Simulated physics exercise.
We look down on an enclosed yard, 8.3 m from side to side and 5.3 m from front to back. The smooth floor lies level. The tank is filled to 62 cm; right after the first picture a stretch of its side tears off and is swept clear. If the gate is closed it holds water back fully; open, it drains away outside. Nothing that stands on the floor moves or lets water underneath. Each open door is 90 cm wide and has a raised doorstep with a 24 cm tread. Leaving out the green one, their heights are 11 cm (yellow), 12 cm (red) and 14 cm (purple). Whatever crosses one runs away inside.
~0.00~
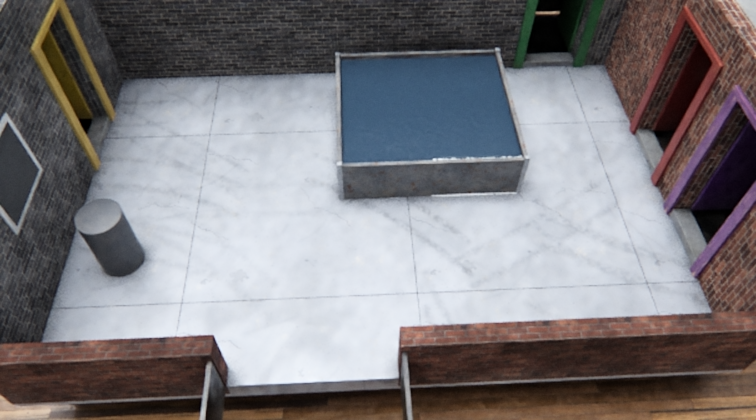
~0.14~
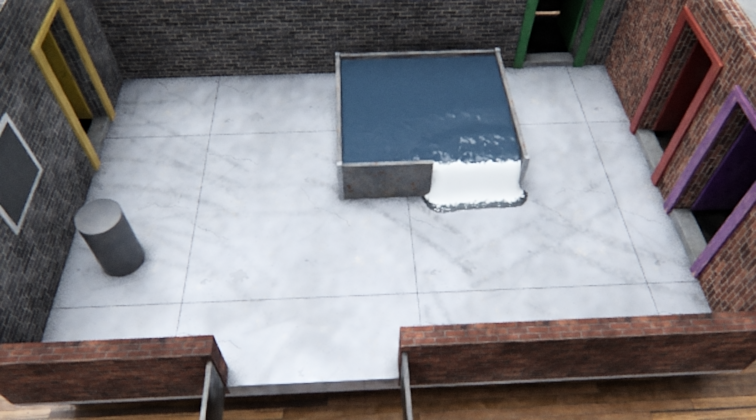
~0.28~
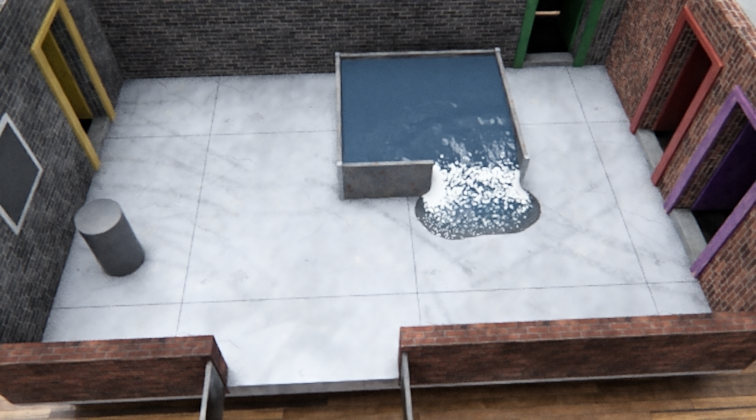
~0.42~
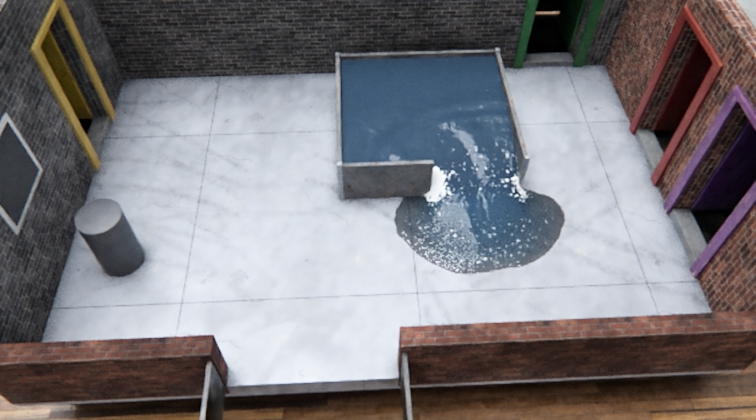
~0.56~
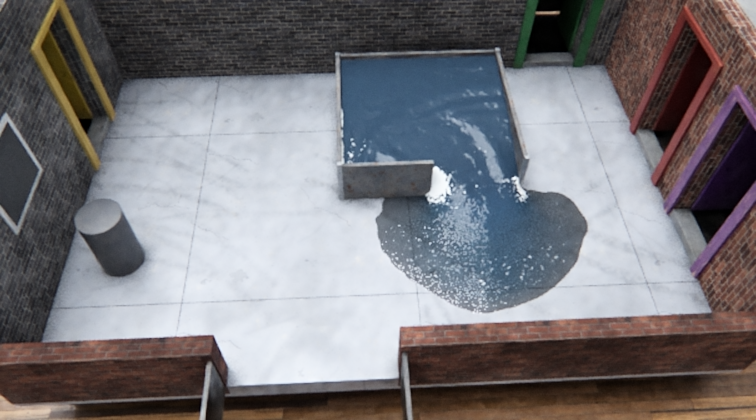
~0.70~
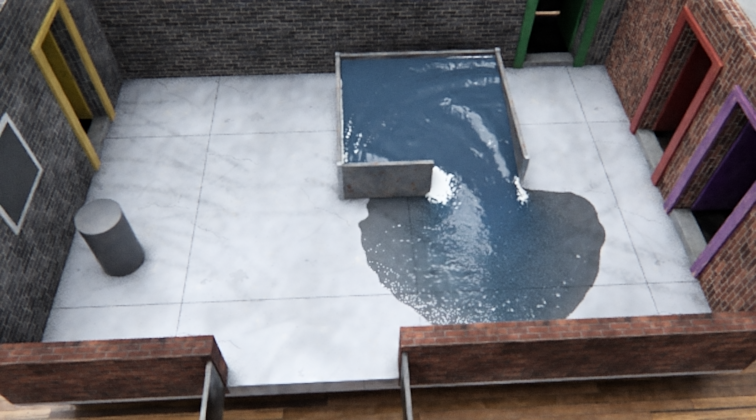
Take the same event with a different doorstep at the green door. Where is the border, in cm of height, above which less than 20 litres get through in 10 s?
About 14 cm.
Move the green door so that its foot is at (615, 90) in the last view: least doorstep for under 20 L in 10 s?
About 12.5 cm.
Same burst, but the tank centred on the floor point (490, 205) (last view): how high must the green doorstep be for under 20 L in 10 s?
Then roughly 24 cm.
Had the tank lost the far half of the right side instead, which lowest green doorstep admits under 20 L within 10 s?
Then roughly 32 cm.
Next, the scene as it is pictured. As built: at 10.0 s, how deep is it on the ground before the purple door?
Roughly 10.0 cm deep.
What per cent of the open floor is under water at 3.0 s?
Near 35 per cent is wet.
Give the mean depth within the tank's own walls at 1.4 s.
About 47 cm.
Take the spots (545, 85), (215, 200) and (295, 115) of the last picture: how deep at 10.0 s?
Roughly 13, 3 and 2 cm, in turn.
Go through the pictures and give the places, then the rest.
The first picture shows still water, 62 cm deep, in the tank at (425, 107); the green door at (561, 17) is dry.
In the second picture, the gap is at (474, 183), the front 0.3 m out at (435, 206); the back of the tank holds 62 cm.
In the third picture, the gap is at (474, 183), the front 0.7 m out at (447, 233); the back of the tank holds 62 cm.
In the fourth picture, the front is at (457, 266), 1.3 m from the gap at (474, 184); 2.2 m2 of floor is wet, 62 cm left at the back.
In the fifth picture, the gap is at (474, 184), the front 1.9 m out at (477, 306); the back of the tank holds 62 cm.
In the sixth picture, water pours out at (474, 184) and has run 2.4 m, to a hidden place; about 5 cm deep outside, 61 cm at the back; the green door at (561, 17), 3.2 m from the gap, is still 3.0 m from the nearest water.
After 1.4 s water covers 20 % of the floor, deepest (36 cm) near (501, 201); it has not reached the green door.
After 3.0 s water covers 35 % of the floor, deepest (38 cm) near (711, 344); it has not reached the green door.
After 10.0 s water covers 95 % of the floor, deepest (14 cm) near (604, 88); 14 cm at the green door, 64 litres in over its 11 cm doorstep.
At the green door as built, the water arrived by 4.2 s and peaked near 17 cm at 5.0 s.
Run again over the same 10 s with other heights there, 64 litres in over 11 cm, 10 litres over 15 cm. The limit of 20 litres is kept from about 14 cm up.
